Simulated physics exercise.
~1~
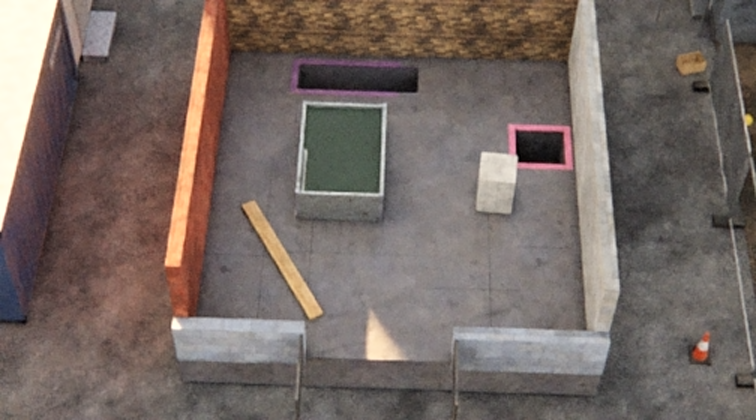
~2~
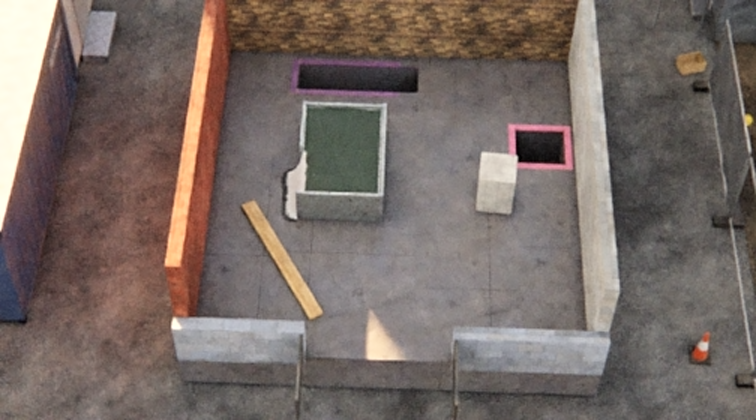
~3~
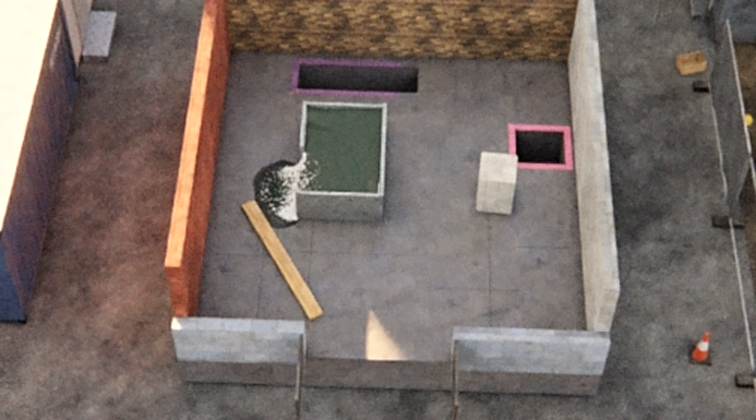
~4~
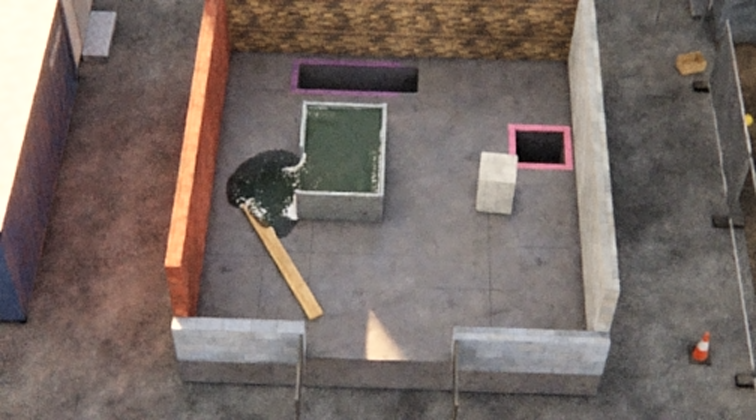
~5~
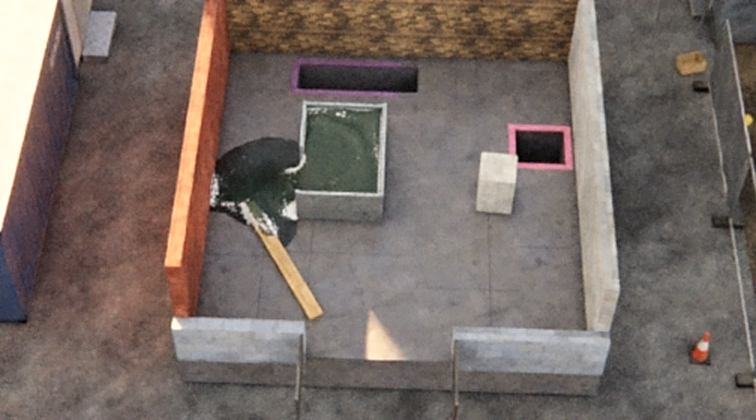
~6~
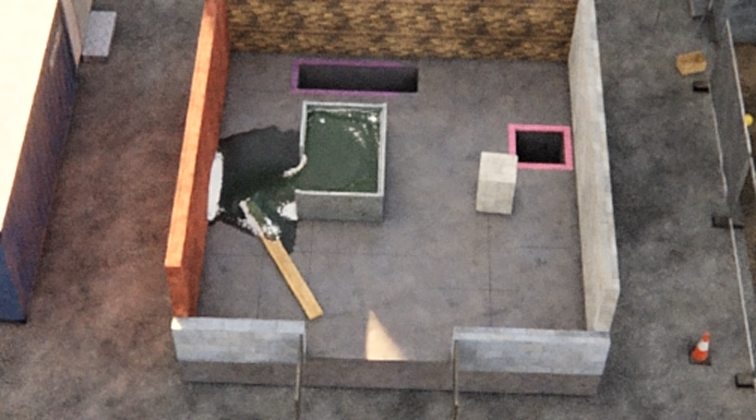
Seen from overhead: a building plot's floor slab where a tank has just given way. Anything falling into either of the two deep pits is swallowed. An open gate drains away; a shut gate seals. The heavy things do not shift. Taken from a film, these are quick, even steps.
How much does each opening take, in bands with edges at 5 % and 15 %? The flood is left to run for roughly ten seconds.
Gate: 5 to 15 %, purple pit: More than 15 %, pink pit: Less than 5 %.
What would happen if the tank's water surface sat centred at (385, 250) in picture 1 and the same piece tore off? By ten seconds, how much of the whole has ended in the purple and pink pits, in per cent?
I'd guess purple takes near 30 % and pink near 0 %.
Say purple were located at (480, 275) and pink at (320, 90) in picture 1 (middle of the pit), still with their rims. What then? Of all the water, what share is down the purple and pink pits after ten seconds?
Purple gets 6 in a hundred; pink gets 20 in a hundred.
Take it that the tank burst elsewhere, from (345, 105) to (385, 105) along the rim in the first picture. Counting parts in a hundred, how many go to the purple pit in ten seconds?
Purple: About 75 %.
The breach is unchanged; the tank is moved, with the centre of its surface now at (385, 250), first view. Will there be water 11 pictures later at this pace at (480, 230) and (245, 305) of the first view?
Untouched, swamped.
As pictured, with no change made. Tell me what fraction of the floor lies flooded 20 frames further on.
It comes to roughly 35 in a hundred.
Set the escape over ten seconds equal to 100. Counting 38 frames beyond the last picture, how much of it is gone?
By my reckoning, 60 %.
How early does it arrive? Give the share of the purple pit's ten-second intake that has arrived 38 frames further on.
Near 60 in a hundred.
A moment on, water covers 15 % of the floor; the gate 0 %, the purple pit 0 %, the pink pit 0 %.
Next, water covers 25 % of the floor; the gate 0 %, the purple pit 0 %, the pink pit 0 %.
Then, water covers 35 % of the floor; the gate 0 %, the purple pit 4 %, the pink pit 0 %.
Later, water covers 55 % of the floor; the gate 5 %, the purple pit 17 %, the pink pit 0 %.
In the end, water covers 65 % of the floor; the gate 8 %, the purple pit 27 %, the pink pit 0 %.
